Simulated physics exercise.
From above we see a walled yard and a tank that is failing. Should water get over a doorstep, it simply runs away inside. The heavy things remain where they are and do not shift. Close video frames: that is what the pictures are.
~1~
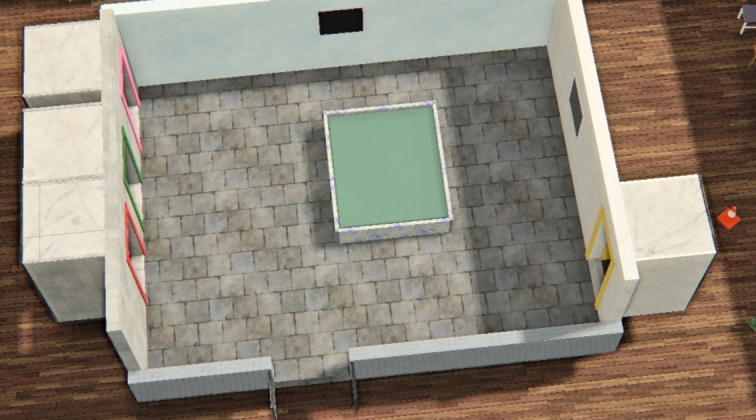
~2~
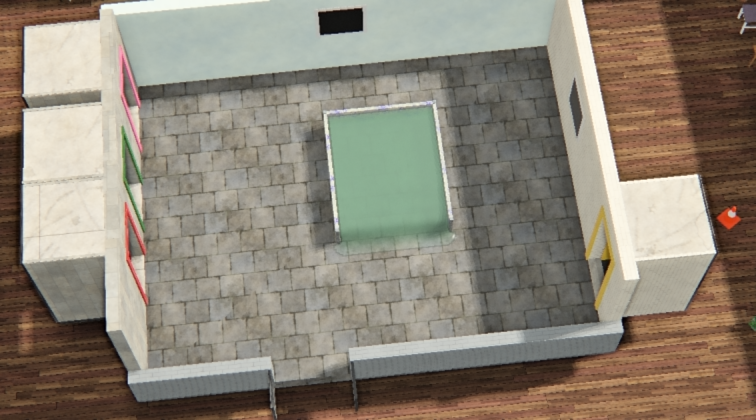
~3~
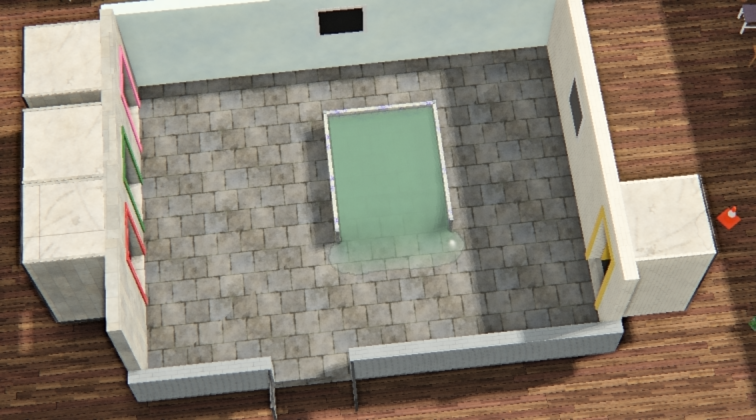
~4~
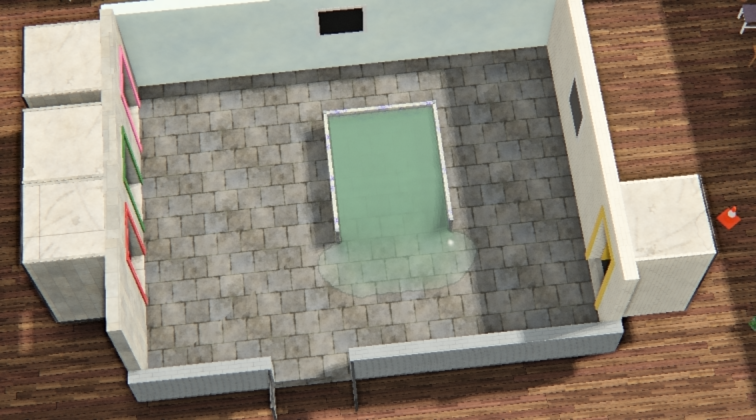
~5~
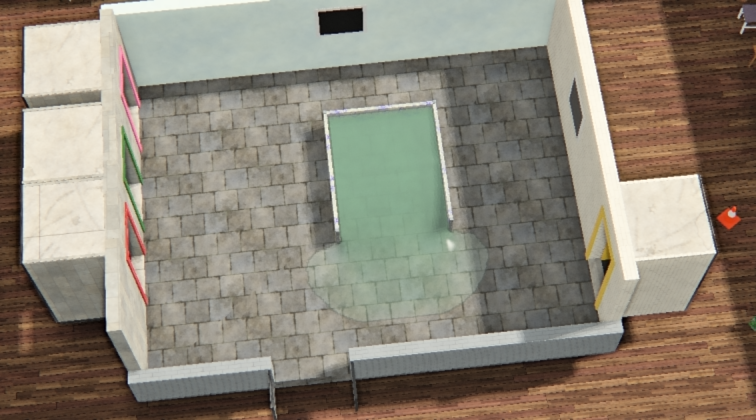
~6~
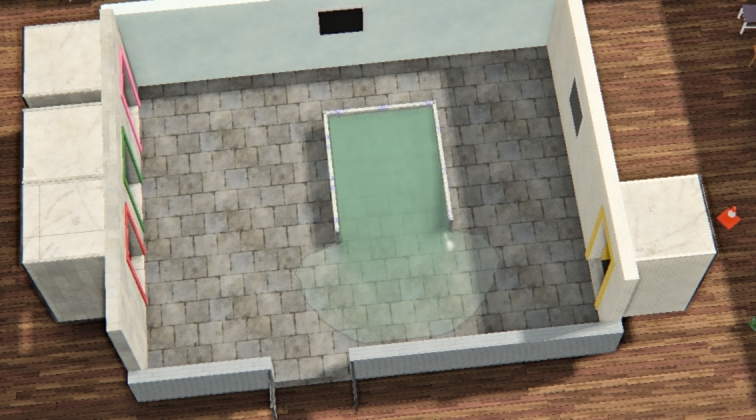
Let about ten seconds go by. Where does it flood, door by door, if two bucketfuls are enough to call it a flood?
At the red door it floods; at the green door it does not flood; at the yellow door it floods; at the pink door it does not flood.
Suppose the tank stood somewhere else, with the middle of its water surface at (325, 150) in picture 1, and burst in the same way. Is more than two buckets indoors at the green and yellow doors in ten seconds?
The green door falls short, while the yellow door overshoots the limit.
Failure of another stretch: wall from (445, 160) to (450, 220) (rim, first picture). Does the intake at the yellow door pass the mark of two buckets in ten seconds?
The yellow door ends up above.
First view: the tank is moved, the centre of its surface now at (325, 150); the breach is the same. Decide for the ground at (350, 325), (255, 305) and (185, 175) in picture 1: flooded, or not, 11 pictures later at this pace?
In that order: Reached by the flood, reached by the flood, not reached.
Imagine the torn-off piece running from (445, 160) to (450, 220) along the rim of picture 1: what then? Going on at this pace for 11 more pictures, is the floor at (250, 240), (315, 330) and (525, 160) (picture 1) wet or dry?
Sequence: Spared / spared / wetted.
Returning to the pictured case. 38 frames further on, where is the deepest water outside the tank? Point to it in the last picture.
I'd say near (149, 383).
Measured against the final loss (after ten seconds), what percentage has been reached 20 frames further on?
Near 40 in a hundred.
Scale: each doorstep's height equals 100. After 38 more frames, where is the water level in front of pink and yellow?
Approx. 0 % followed by 210 %.
A moment on, water covers 20 % of the floor; the red door not reached, the green door not reached, the yellow door not reached, the pink door not reached.
Next, water covers 25 % of the floor; the red door not reached, the green door not reached, the yellow door not reached, the pink door not reached.
Then, water covers 30 % of the floor; the red door not reached, the green door not reached, the yellow door under two buckets in, the pink door not reached.
Later, water covers 60 % of the floor; the red door under two buckets in, the green door wet at the sill, nothing in, the yellow door far over two buckets in, the pink door not reached.
In the end, water covers 85 % of the floor; the red door over two buckets in, the green door wet at the sill, nothing in, the yellow door far over two buckets in, the pink door wet at the sill, nothing in.
